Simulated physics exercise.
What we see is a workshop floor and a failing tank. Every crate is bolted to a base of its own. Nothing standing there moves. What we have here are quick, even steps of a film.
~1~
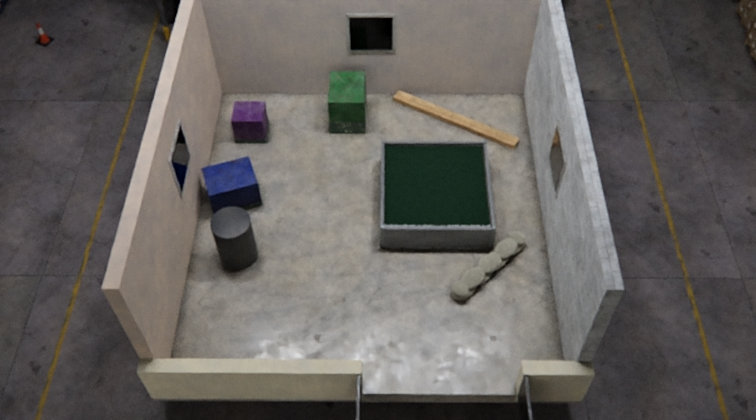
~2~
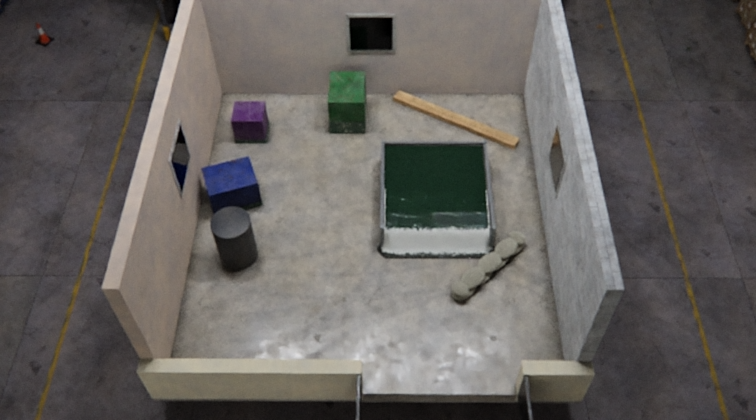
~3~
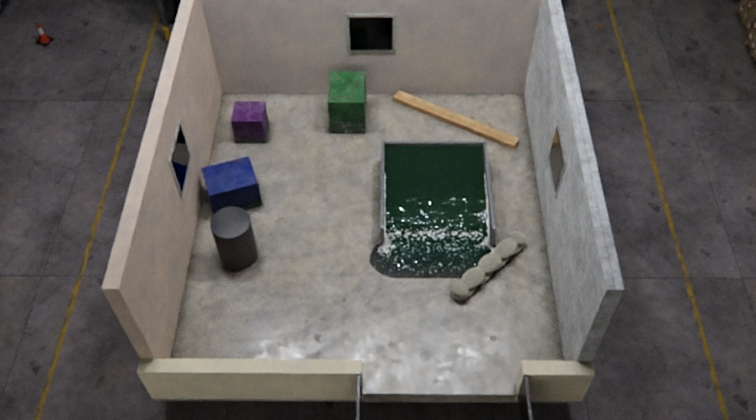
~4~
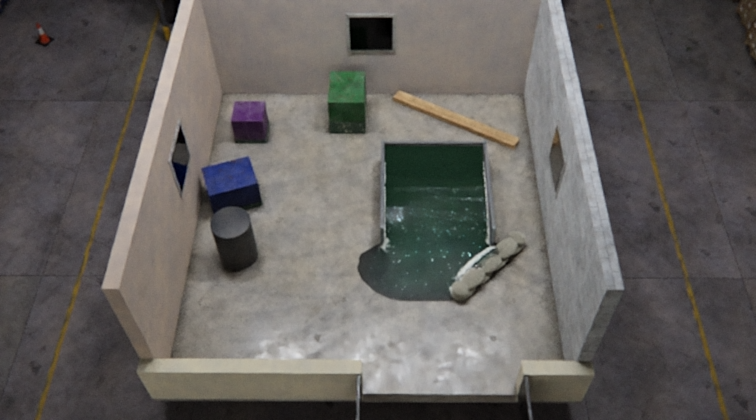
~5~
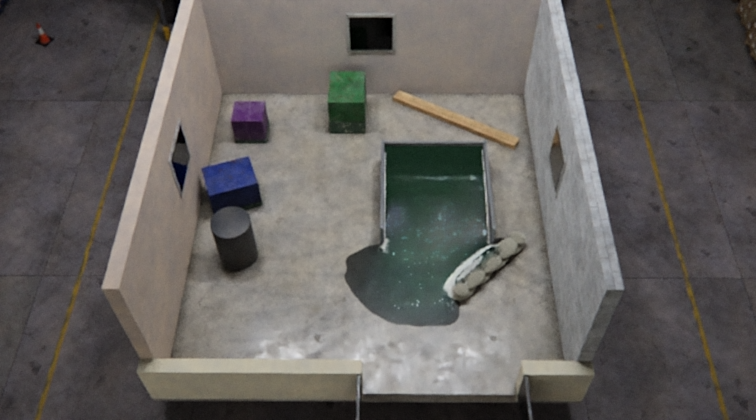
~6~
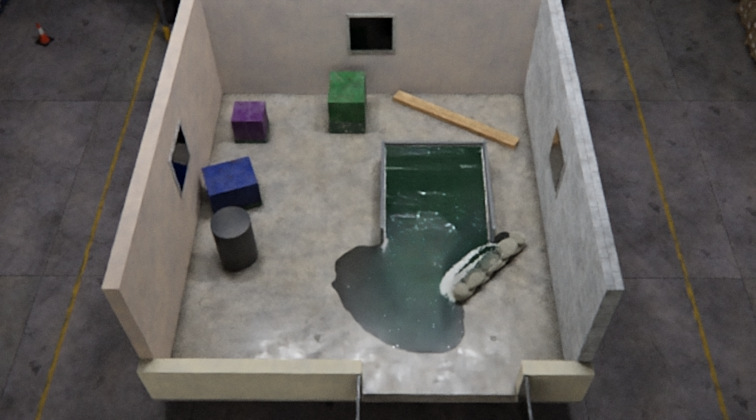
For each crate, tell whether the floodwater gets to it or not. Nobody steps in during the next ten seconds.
Outcome: The green crate will be missed by the water; the purple crate will be missed by the water; the blue crate will be caught by the water.
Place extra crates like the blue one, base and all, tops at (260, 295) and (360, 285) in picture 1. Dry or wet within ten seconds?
I'd expect the first one is left untouched and the next one gets submerged.
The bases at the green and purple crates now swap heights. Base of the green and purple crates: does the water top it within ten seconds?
Well, the green crate stays unflooded, and the purple crate stays unflooded.
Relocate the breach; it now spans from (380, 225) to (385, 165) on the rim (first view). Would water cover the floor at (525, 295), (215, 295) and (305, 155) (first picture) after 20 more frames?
Taking them in turn, I get left untouched, then sodden, then sodden.
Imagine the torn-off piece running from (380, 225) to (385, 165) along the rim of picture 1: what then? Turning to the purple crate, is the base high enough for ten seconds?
Looking at the purple crate, it is hit.
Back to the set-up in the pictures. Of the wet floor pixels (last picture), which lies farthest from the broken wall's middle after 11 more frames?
My best guess is about (243, 379).
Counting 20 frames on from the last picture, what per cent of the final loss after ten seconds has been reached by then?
Roughly 60 percent of it.
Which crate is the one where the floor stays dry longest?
That would be the green one.
A moment on, water covers 20 % of the floor; the green crate not reached, the purple crate not reached, the blue crate not reached.
Next, water covers 25 % of the floor; the green crate not reached, the purple crate not reached, the blue crate not reached.
Then, water covers 40 % of the floor; the green crate not reached, the purple crate not reached, the blue crate not reached.
Later, water covers 50 % of the floor; the green crate not reached, the purple crate water round its plinth, the blue crate water round its plinth.
In the end, water covers 60 % of the floor; the green crate stayed above the water, the purple crate stayed above the water, the blue crate was topped.
